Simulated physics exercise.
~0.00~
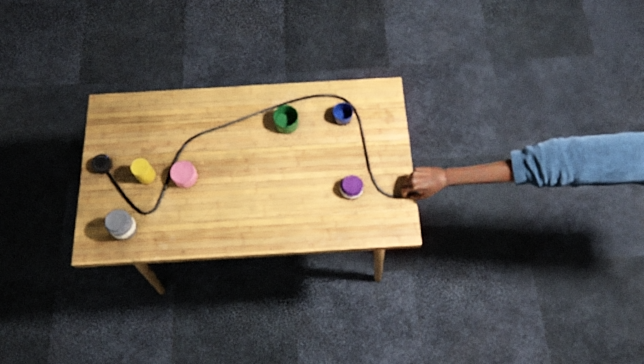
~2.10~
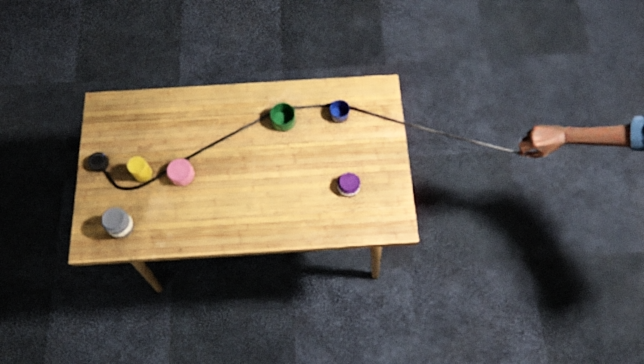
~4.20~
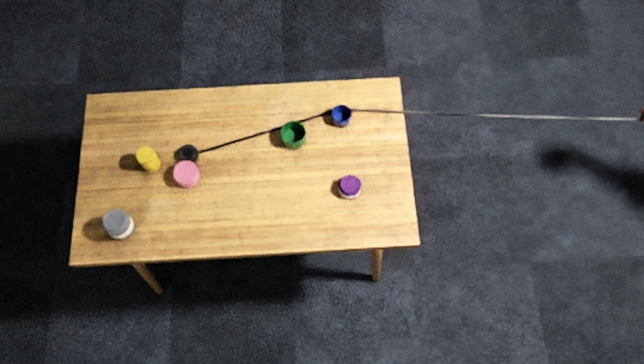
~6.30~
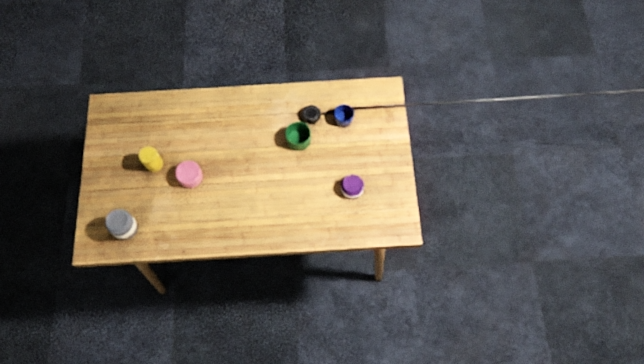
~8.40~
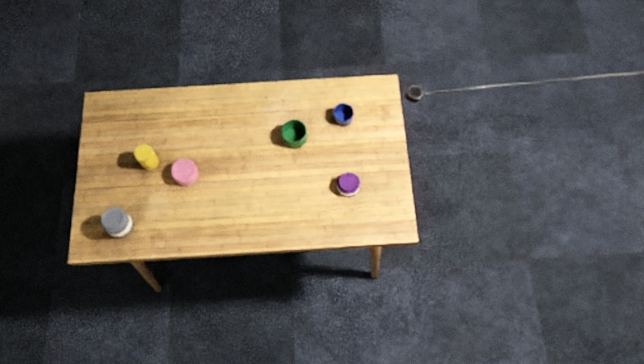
A hand pulled a black cord to the right across a wooden table, dragging a small black puck past colorful tubs and mugs, nudging the yellow tub and green mug slightly, until the puck slid off the right edge while the others stayed on top.
